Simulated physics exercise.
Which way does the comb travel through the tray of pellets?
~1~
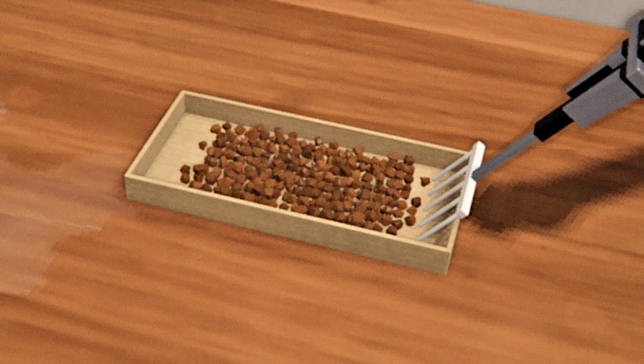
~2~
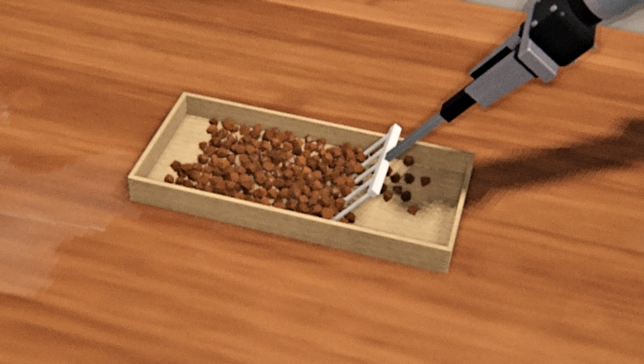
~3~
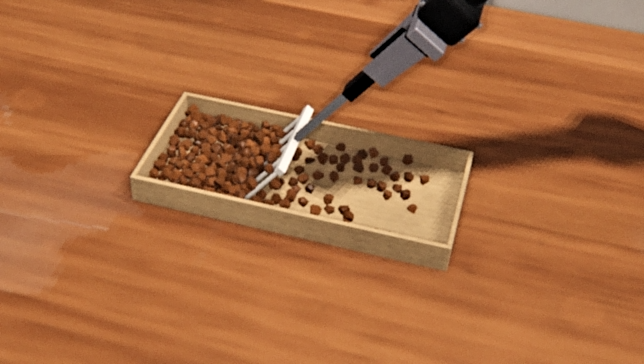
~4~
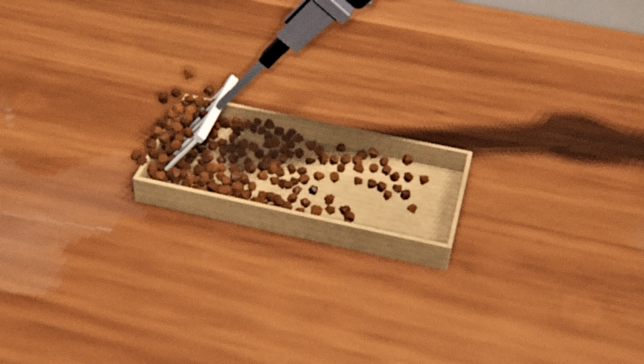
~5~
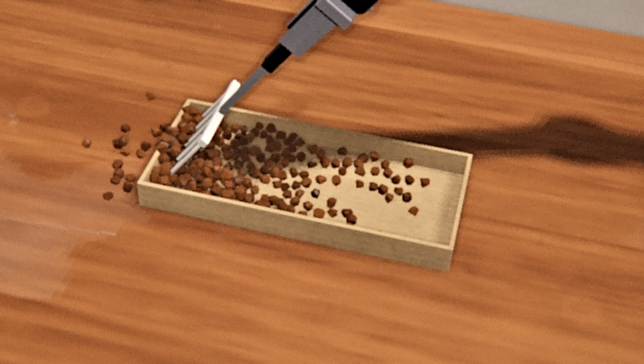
The comb travels to the left, from the right end of the tray towards the left end.
To begin with, a white comb with thin teeth, held by a robot arm, rests at the right end of a shallow wooden tray scattered with brown pet food pellets. The arm drags the comb to the left, pushing the pellets together while some slip through and stay behind it. The pellets bunch into a thick heap at the left end. As the comb nears that end, the heap rises over the rim and some pellets spill out. Finally the comb stops there, with a few pellets lying on the table and most still in the tray.
